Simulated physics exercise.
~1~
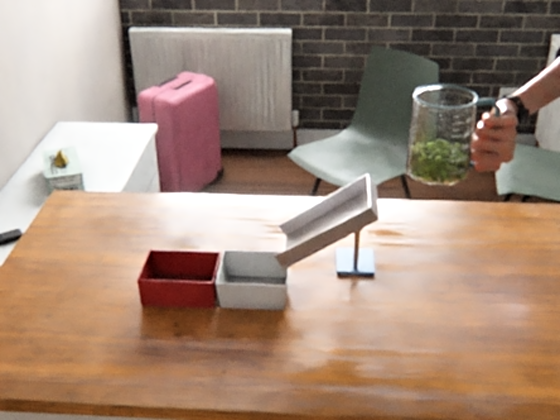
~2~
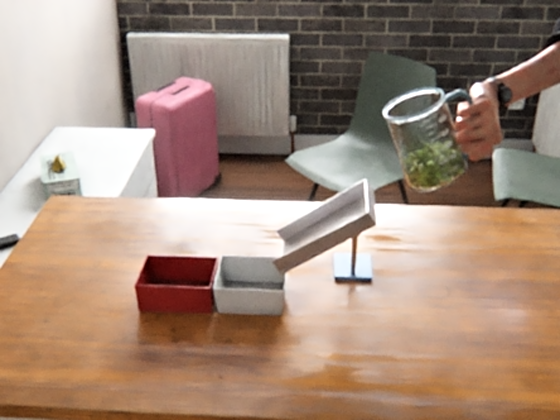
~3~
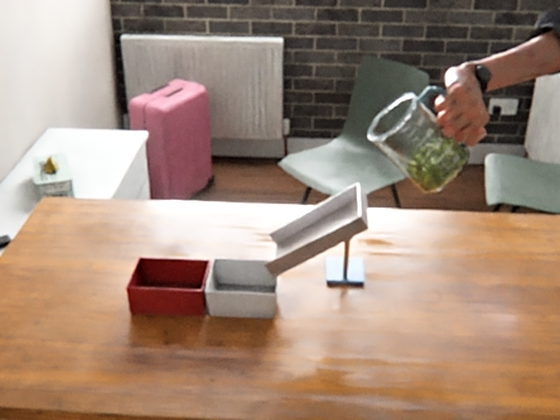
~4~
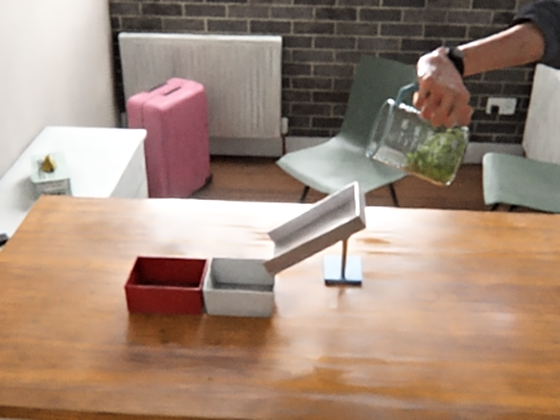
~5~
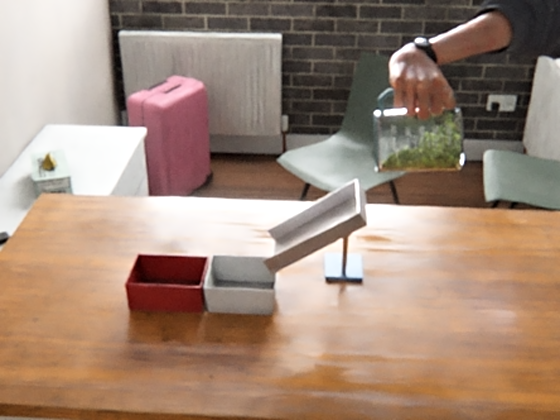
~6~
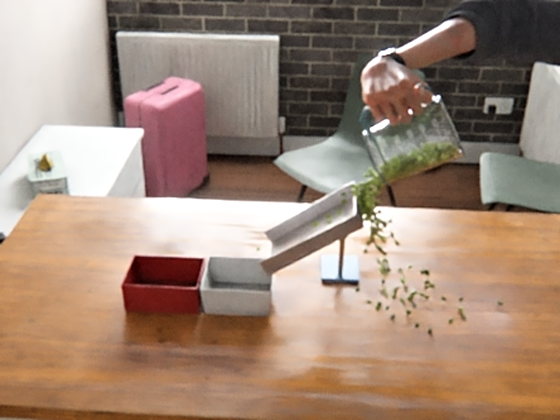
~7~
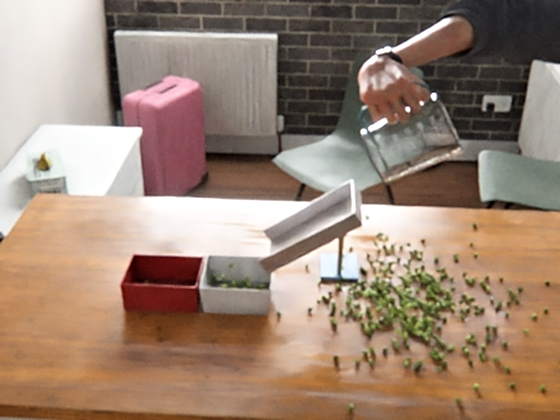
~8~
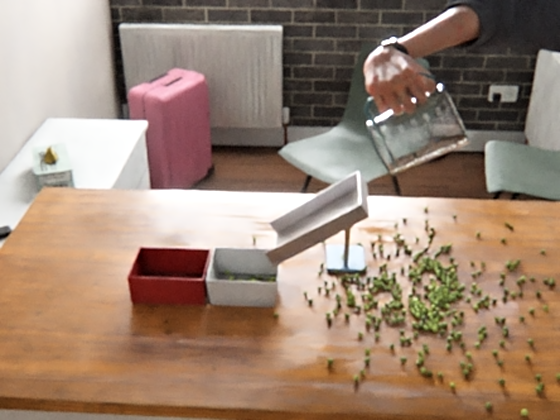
A hand tips a jug of green pieces over a slope, scattering most across the table.
